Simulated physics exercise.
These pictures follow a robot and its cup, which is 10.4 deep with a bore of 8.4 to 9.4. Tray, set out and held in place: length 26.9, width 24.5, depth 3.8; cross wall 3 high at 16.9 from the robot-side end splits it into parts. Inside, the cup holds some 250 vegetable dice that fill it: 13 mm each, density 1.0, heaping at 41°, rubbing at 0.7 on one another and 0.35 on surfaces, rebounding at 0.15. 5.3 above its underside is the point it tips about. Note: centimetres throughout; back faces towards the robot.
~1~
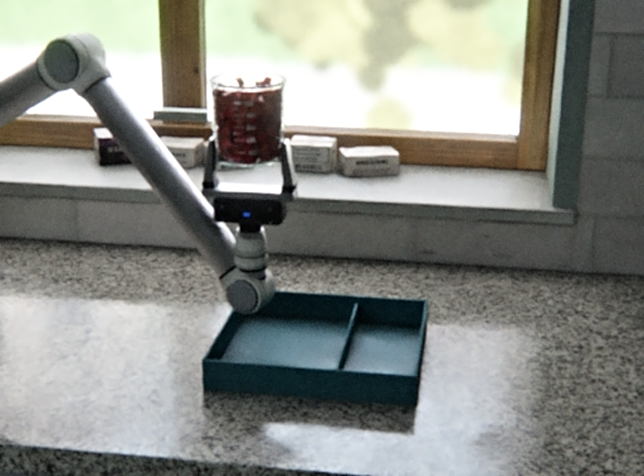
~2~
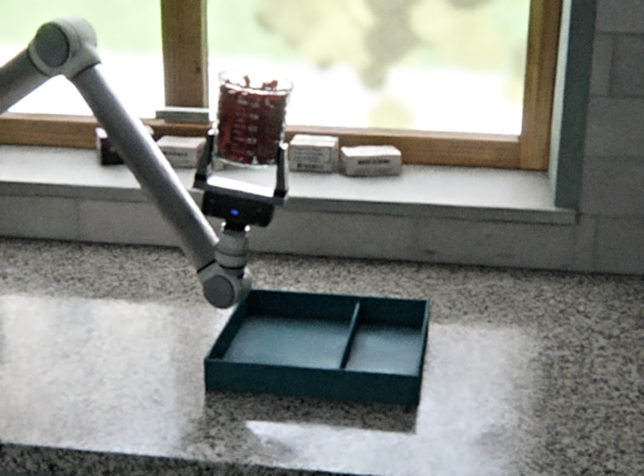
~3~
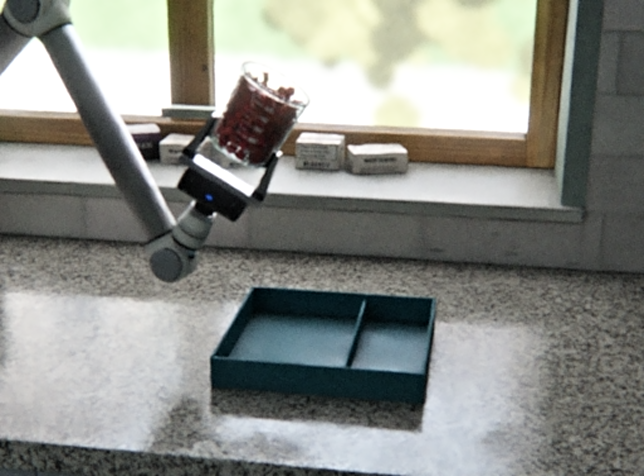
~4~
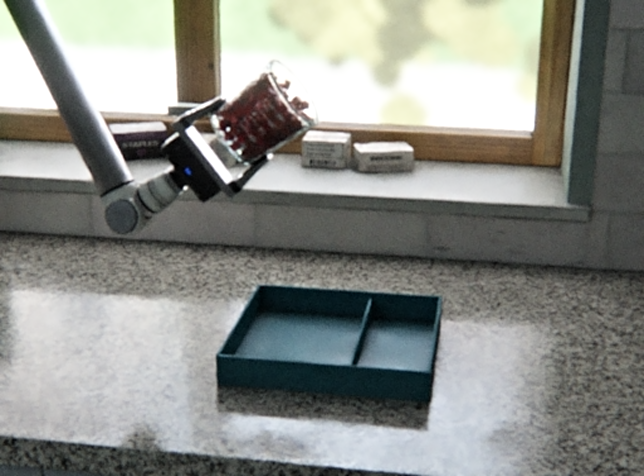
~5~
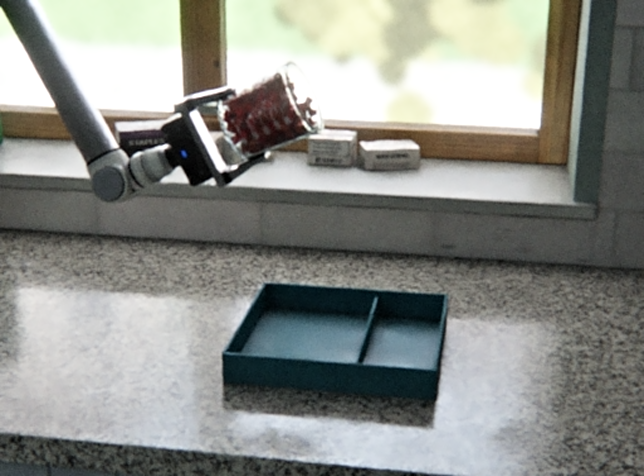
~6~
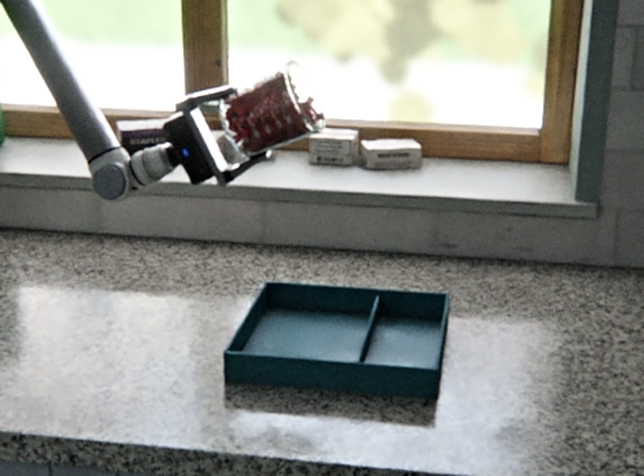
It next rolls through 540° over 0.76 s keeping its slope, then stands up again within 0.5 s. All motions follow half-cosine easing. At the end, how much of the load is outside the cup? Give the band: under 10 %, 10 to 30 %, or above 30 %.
The band is under 10 %.
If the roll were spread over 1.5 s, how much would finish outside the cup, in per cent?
I'd expect approximately 5 per cent then.
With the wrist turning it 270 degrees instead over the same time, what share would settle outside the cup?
It would be near 5 per cent.
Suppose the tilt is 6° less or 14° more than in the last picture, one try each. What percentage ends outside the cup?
Around 0 percent on the first try, 15 percent on the second.
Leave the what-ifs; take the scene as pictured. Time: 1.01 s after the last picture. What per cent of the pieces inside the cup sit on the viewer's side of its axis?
About 50 percent, I'd say.
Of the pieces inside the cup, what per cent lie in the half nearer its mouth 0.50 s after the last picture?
Share in mouth half: Approx. 50 %.
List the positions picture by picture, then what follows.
Cup middle at (249, 120), upright; upper third of the load around (249, 100), from x 215 to 280, top at y 80; 253 in the cup, in the first frame.
Cup middle at (251, 120), tipped 9°; upper third of the load around (251, 100), from x 220 to 285, top at y 80, in the second frame.
Cup middle at (257, 118), tipped 30°; upper third of the load around (259, 99), from x 215 to 295, top at y 75, in the third frame.
Cup middle at (263, 116), tipped 52°; upper third of the load around (265, 99), from x 220 to 305, top at y 75, in the fourth frame.
Cup middle at (268, 113), tipped 64°; upper third of the load around (272, 97), from x 225 to 310, top at y 75, in the fifth frame.
Cup middle at (270, 112), tipped 64°; upper third of the load around (271, 97), from x 230 to 320, top at y 75; 253 in the cup, in the sixth frame.
Then, 0.50 s later, tipped 64°, highest piece 39 above the table; 251 in the cup, 2 in the far-side part.
Then, 1.01 s later, tipped 32°, highest piece 37 above the table; 249 in the cup, 2 in the far-side part, 1 in the robot-side part, 1 in flight or on a rim.
Then, 1.46 s later, upright, highest piece 39 above the table; 249 in the cup, 3 in the far-side part, 1 in the robot-side part.
Then, 2.16 s later, upright, highest piece 39 above the table; 249 in the cup, 3 in the far-side part, 1 in the robot-side part.
At rest, 249 in the cup, 3 in the far-side part, 1 in the robot-side part. That is 2 % outside the cup.
